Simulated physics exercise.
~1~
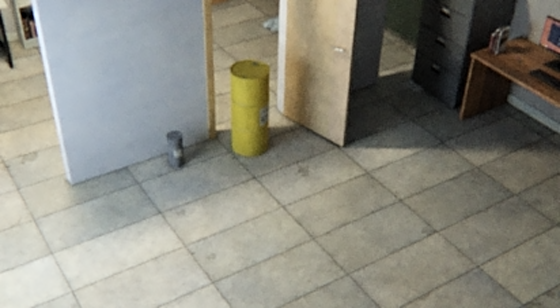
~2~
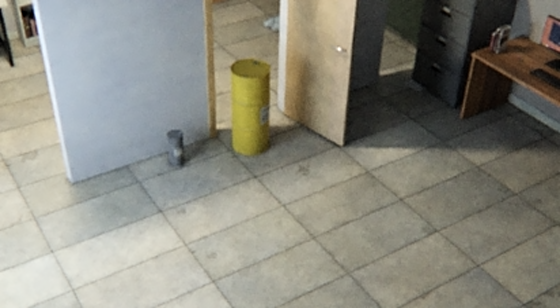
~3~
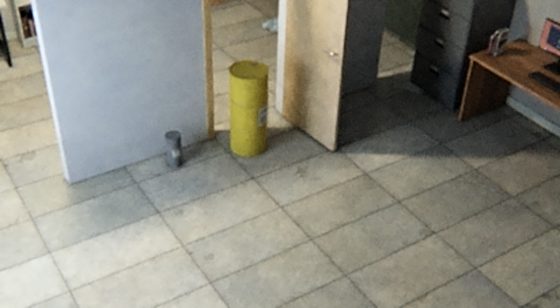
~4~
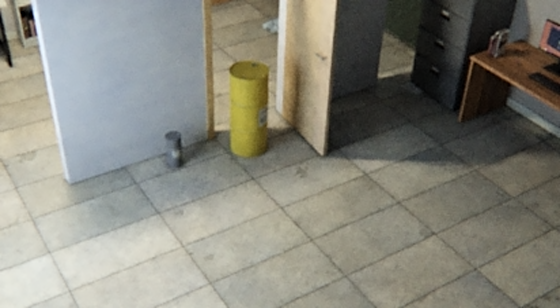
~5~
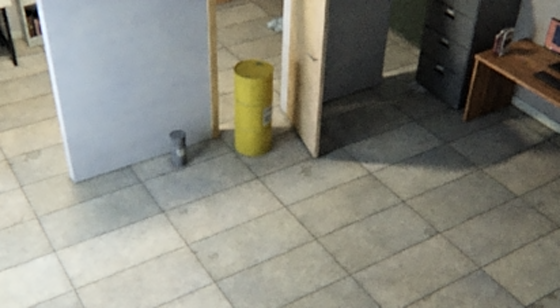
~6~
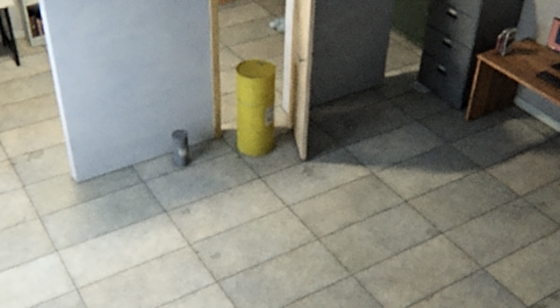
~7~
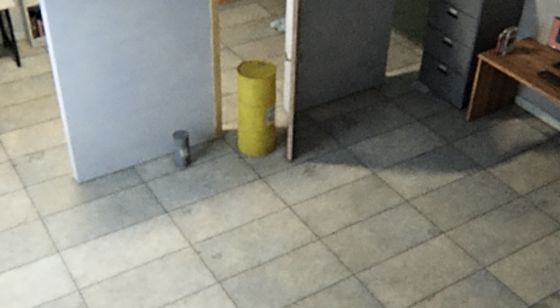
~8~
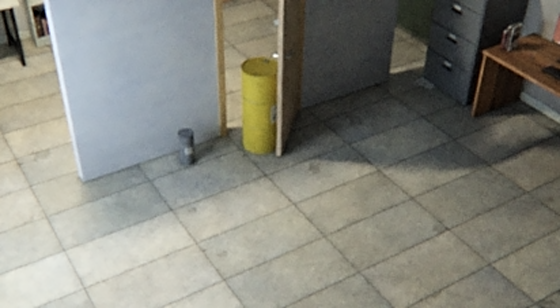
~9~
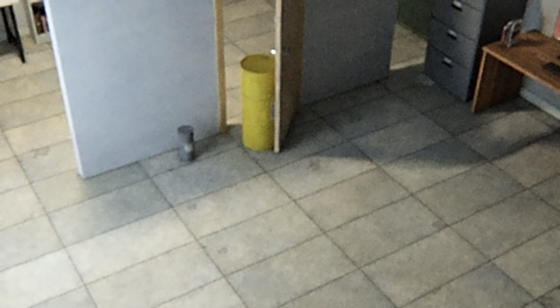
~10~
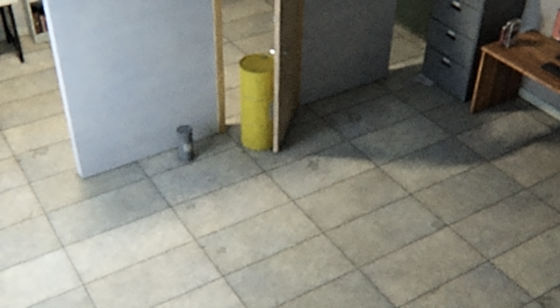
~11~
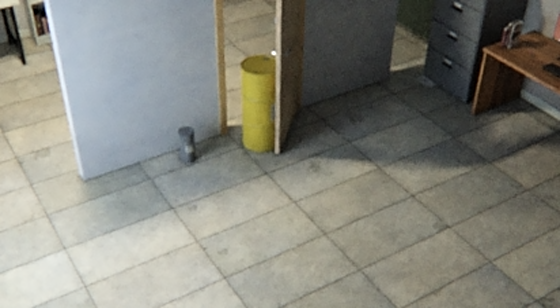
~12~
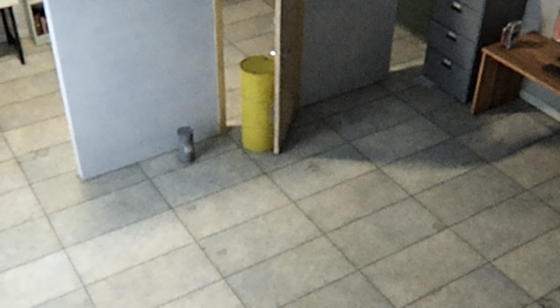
A wooden door swinging left towards a yellow drum and coming to rest beside it, still ajar, while a grey canister stands nearby.
